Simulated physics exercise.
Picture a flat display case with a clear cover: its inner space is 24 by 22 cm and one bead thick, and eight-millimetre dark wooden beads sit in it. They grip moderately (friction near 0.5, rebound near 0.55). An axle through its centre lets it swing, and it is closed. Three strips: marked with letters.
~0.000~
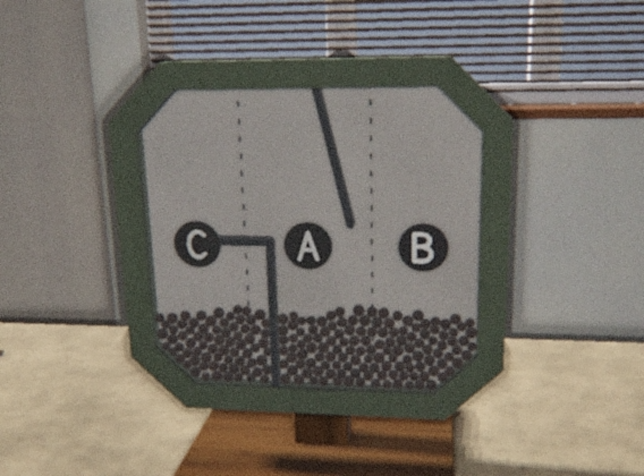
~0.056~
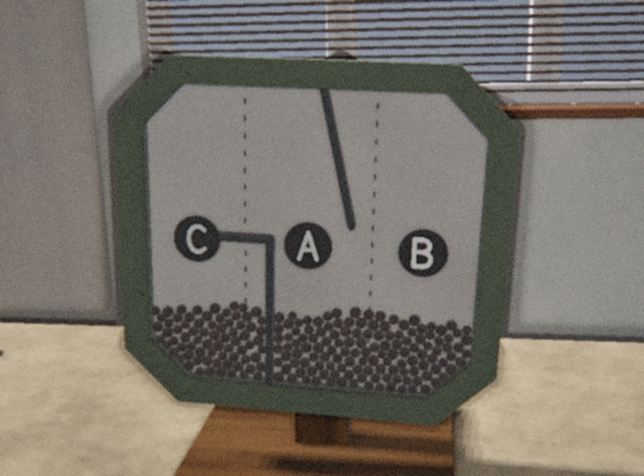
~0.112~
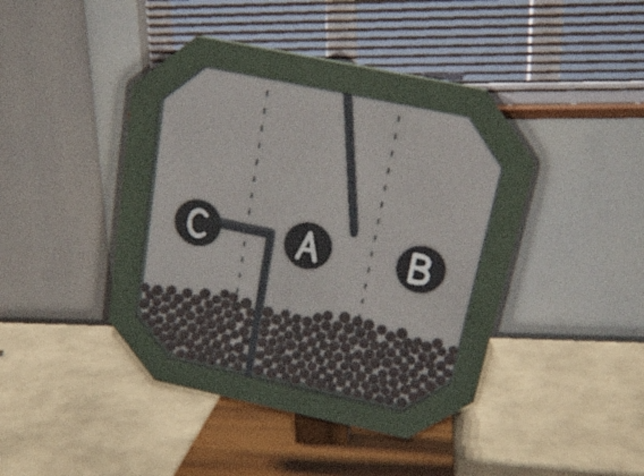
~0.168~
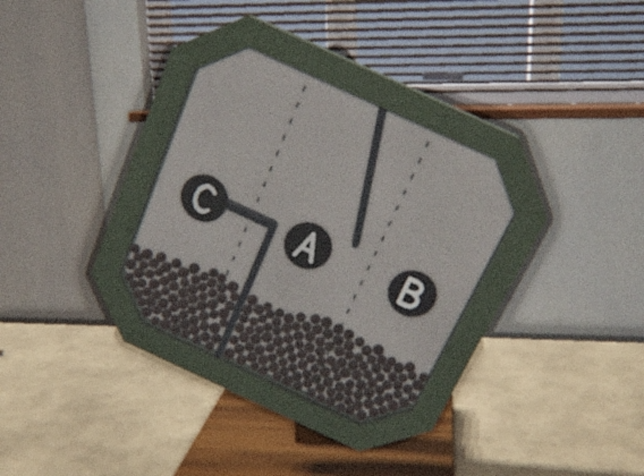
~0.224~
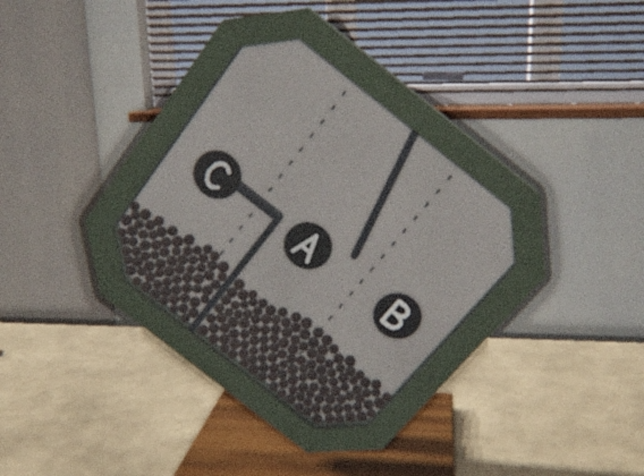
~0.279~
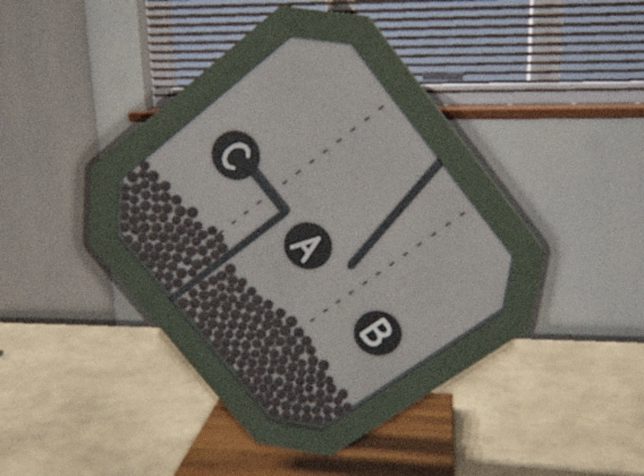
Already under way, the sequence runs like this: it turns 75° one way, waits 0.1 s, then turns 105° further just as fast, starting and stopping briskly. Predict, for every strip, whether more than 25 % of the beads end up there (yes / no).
Strip A: Yes. Strip B: Yes. Strip C: No.
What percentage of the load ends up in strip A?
About 30 %.
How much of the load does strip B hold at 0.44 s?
I'd say close to 45 in a hundred.
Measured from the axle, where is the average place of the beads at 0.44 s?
Left by about 7 cm and below by about 3 cm.
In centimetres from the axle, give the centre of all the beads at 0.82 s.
Offset approx. 5 cm left, 1 cm below.
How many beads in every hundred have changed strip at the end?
Close to 45 % end up somewhere else.
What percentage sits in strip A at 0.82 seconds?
About 10 percent of the load.
After 0.44 s, it stands 75° clockwise; the beads' middle is 7 cm left of and 3 cm below the centre; A 30 %, B 45 %, C 30 %.
After 0.82 s, it stands 129° clockwise; the beads' middle is 5 cm left of and 1 cm below the centre; A 10 %, B 65 %, C 25 %.
After 1.09 s, it stands 180° clockwise; the beads' middle is 2 cm left of and 5 cm below the centre; A 20 %, B 50 %, C 30 %.
At rest by 2.1 s, it stands 180° clockwise; A 30 %, B 50 %, C 20 %.
